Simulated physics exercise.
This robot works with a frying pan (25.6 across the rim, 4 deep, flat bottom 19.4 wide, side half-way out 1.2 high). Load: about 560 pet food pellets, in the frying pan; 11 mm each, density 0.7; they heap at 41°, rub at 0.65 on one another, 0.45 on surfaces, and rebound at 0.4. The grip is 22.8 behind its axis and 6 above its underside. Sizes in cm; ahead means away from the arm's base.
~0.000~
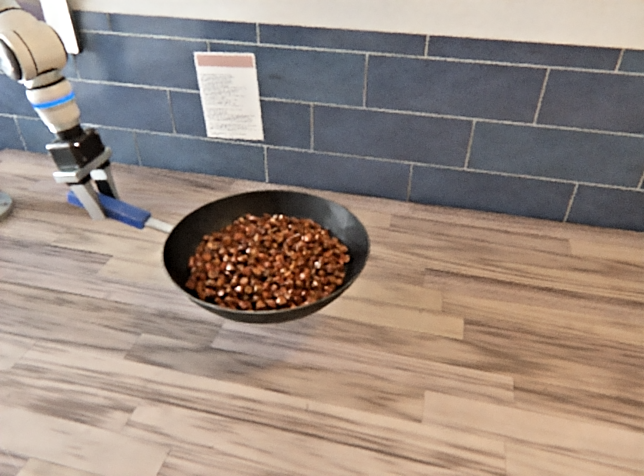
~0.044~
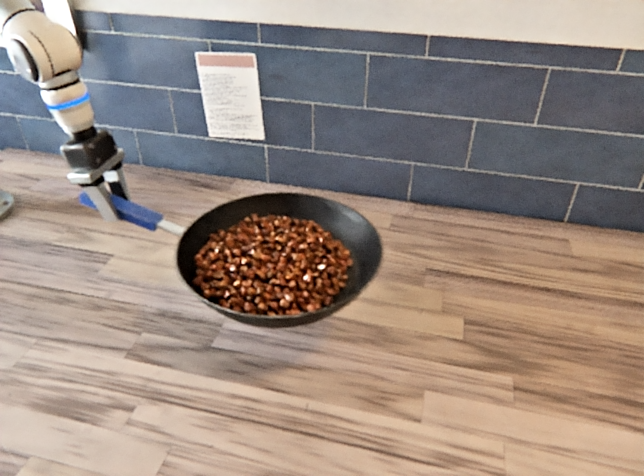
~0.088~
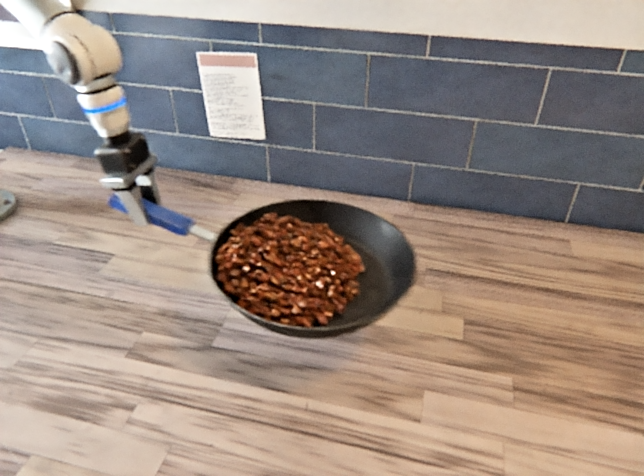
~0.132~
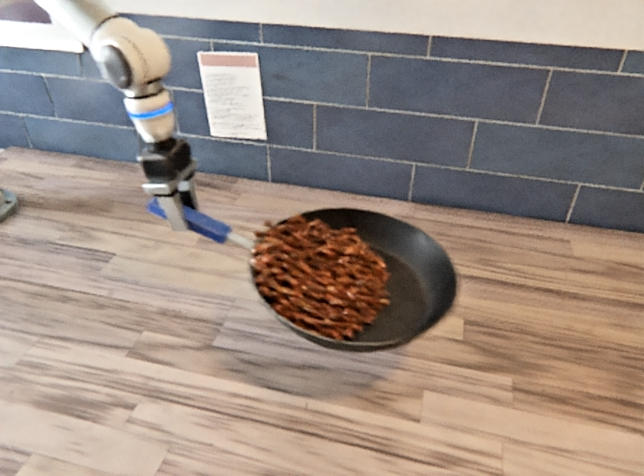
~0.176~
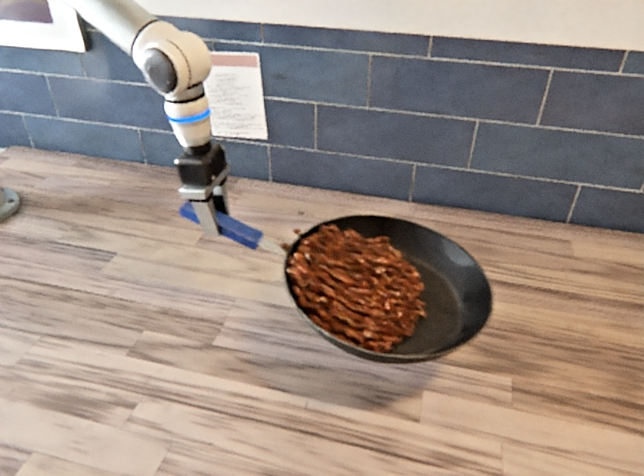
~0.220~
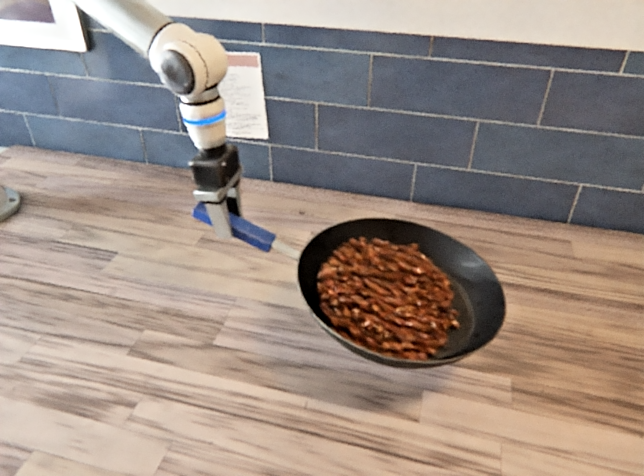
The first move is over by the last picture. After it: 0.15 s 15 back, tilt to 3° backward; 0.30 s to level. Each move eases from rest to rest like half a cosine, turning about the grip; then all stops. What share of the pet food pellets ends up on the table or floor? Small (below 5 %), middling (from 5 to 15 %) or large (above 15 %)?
Answer: Middling; from 5 to 15 % of the pet food pellets finish on the table or floor.
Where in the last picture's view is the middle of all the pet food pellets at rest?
Near (240, 249).
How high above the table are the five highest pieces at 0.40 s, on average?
Some 30 cm.
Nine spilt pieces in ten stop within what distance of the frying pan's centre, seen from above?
Roughly 40 cm.
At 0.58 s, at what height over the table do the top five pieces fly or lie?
Roughly 27 cm.
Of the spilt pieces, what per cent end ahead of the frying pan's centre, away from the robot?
Roughly 20 per cent.
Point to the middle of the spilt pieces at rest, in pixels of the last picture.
At about (129, 291).
After 0.40 s, tilted 3° backward, highest piece 33 above the table; 433 in the frying pan, 2 on the table or floor, 121 in flight or on a rim.
After 0.58 s, level, highest piece 34 above the table; 516 in the frying pan, 4 on the table or floor, 36 in flight or on a rim.
After 0.87 s, level, highest piece 16 above the table; 501 in the frying pan, 52 on the table or floor, 3 in flight or on a rim.
After 1.92 s, level, highest piece 16 above the table; 501 in the frying pan, 55 on the table or floor.
In the end, 501 in the frying pan, 55 on the table or floor. That is 10 % on the table or floor.
